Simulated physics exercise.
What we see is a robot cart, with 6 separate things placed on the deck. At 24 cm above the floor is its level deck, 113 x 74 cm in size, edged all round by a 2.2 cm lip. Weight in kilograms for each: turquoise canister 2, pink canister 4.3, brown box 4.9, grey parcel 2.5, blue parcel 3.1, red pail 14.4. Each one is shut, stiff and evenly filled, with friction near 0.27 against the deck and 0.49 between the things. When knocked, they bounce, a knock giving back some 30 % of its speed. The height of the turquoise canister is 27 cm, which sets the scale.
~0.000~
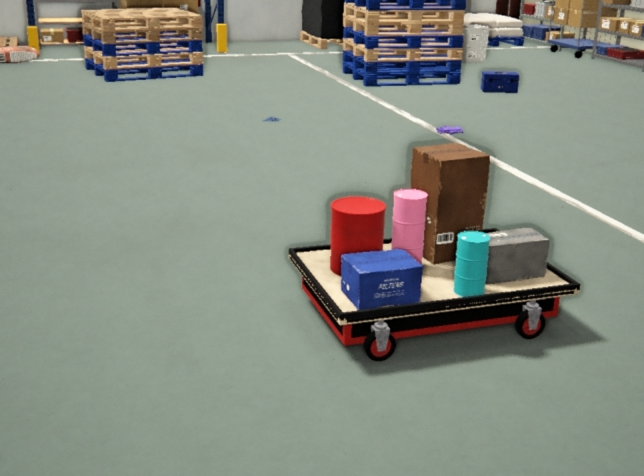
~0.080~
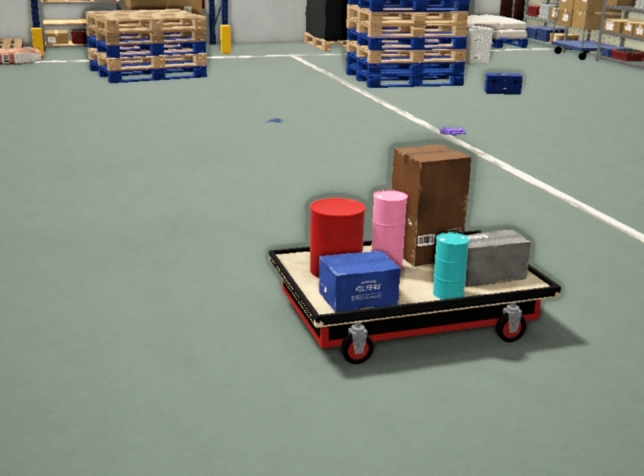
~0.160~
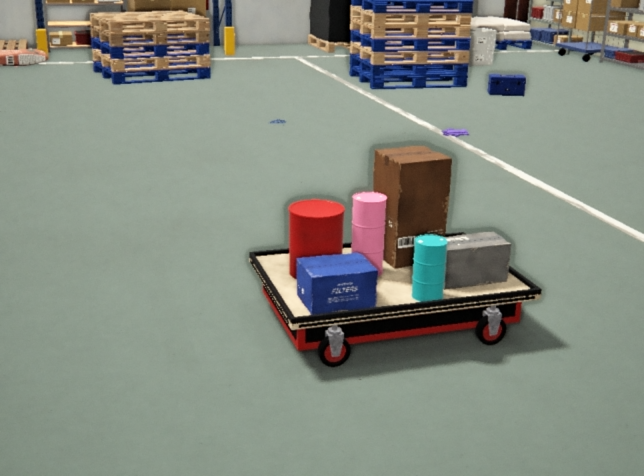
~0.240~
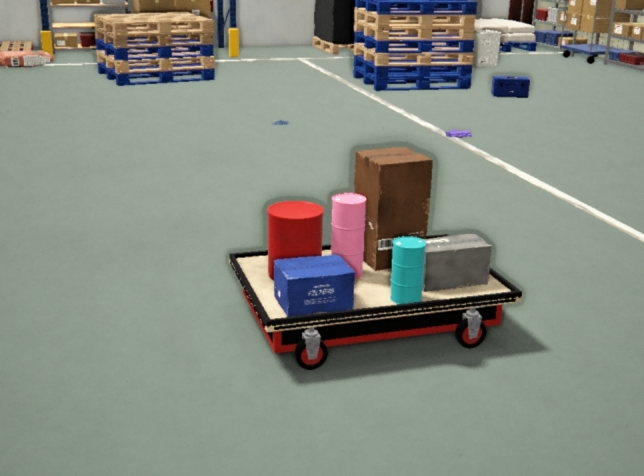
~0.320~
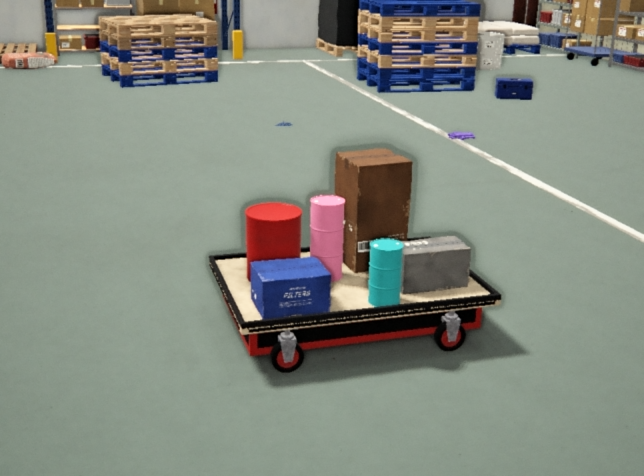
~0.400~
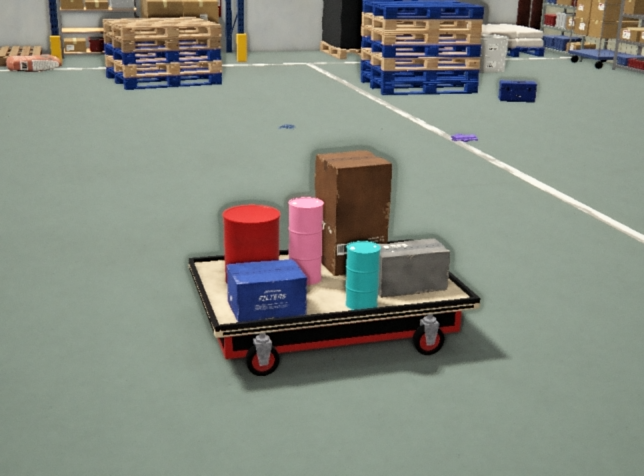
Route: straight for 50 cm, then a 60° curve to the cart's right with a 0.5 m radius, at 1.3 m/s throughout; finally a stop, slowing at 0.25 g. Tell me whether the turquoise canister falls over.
It tumbles.
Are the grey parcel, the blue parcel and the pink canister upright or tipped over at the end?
Outcome noted - the grey parcel survives without falling, the blue parcel survives without falling, the pink canister ends up fallen.
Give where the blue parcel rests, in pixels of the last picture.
About (113, 195).
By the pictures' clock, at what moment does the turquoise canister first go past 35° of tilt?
Answer: About 0.8 s.
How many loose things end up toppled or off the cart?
The count is 3.
By 0.70 s, cart 91 cm along, turned 30°; turquoise canister tilted 20° near (247, 266); red pail tilted 16°; blue parcel tilted 16°.
By 0.90 s, cart 117 cm along, turned 56°; turquoise canister now off the cart; pink canister tilted 8°; red pail tilted 8°.
By 1.20 s, cart 152 cm along, turned 60°; red pail now off the cart; pink canister tilted 17°; brown box 16 cm from its spot.
By 1.60 s, cart 167 cm along, turned 60°, stopped; pink canister tilted 73°; blue parcel 16 cm from its spot; brown box 16 cm from its spot.
When it is over (2.3 s), off the cart and tipped over, turquoise canister and red pail; lying over on the deck, pink canister; not toppled but over 10 cm from the start, brown box, grey parcel and blue parcel.
